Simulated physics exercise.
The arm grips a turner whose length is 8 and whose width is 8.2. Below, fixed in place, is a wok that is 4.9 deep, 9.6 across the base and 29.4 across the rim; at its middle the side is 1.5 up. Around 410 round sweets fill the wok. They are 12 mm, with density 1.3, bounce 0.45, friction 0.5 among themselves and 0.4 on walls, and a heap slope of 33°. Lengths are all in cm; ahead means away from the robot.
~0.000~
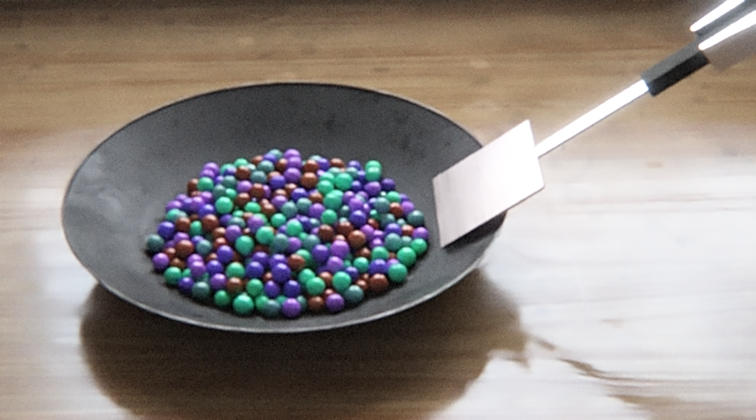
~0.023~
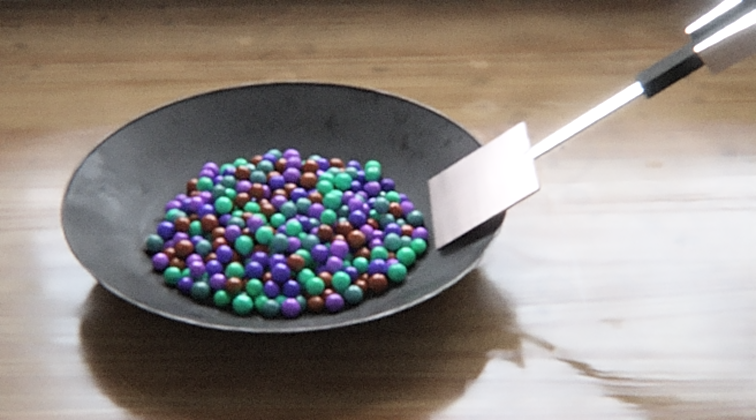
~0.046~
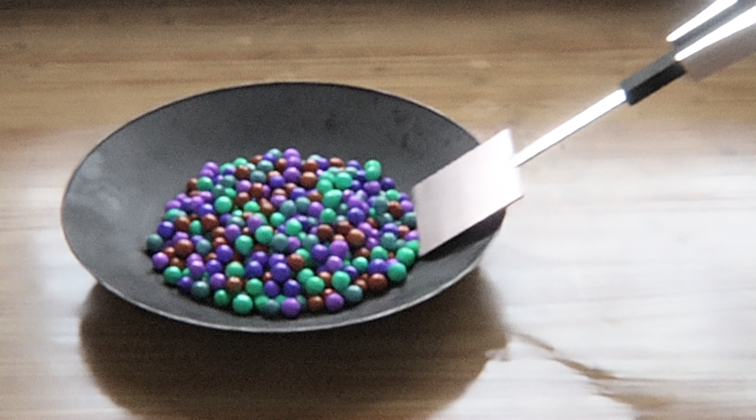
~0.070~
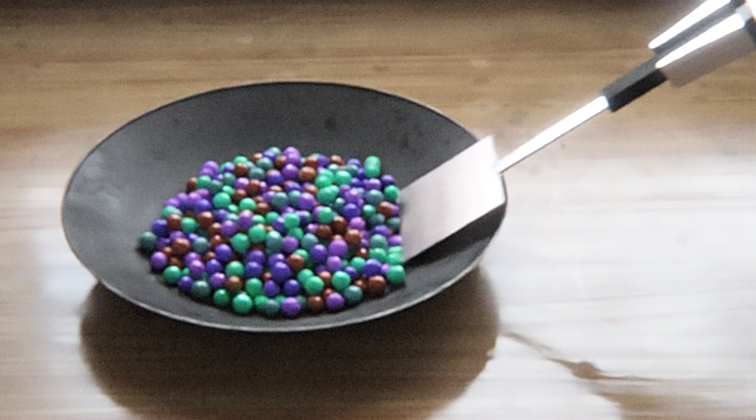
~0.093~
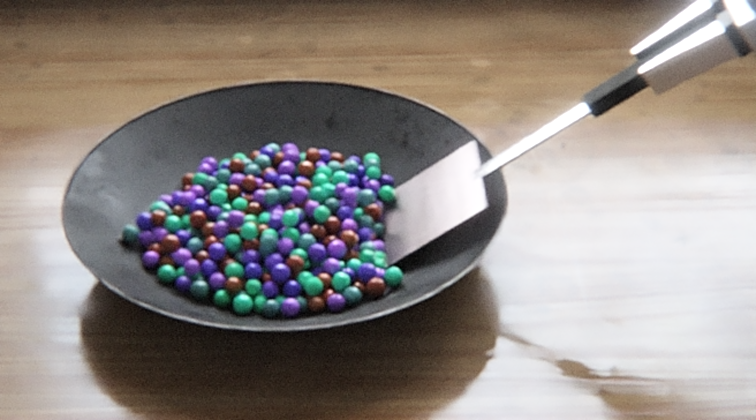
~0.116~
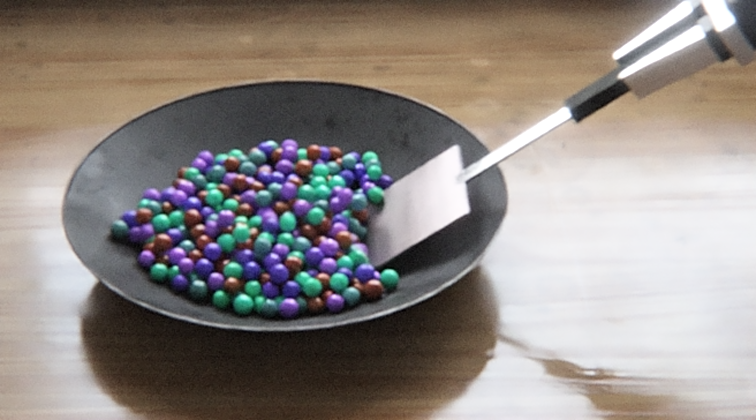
The video shows a metal turner held by a robot arm sliding leftward and down into a dark wok of green, purple and brown round sweets, pushing the right side of the heap so the sweets shift left.
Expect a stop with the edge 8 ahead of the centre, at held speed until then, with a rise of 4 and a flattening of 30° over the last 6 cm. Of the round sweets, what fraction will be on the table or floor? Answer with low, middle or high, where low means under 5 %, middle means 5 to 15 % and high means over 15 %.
Low.
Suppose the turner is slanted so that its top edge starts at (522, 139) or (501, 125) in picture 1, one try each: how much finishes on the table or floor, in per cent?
About 0% and 5%.
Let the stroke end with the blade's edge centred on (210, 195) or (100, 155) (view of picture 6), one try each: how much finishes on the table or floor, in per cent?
Estimates, in order: 0 % and 25 %.
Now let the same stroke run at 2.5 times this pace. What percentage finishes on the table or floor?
Estimate: Approx. 25 %.
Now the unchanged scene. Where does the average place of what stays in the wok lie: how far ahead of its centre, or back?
5.5 cm ahead.
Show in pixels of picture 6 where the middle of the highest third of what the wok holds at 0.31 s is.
The middle lies somewhere about (171, 203).
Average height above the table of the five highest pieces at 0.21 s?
They are near 5 cm up.
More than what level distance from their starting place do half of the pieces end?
Some 5 centimetres.
After 0.21 s, sloping 36°, highest piece 5 above the table; 412 in the wok.
After 0.31 s, sloping 23°, highest piece 6 above the table; 412 in the wok.
After 0.56 s, sloping 6°, highest piece 7 above the table; 408 in the wok, 2 on the table or floor, 2 on the blade or in flight.
After 1.61 s, sloping 6°, highest piece 7 above the table; 407 in the wok, 5 on the table or floor.
At rest, 407 in the wok, 5 on the table or floor. That is 1 % on the table or floor.
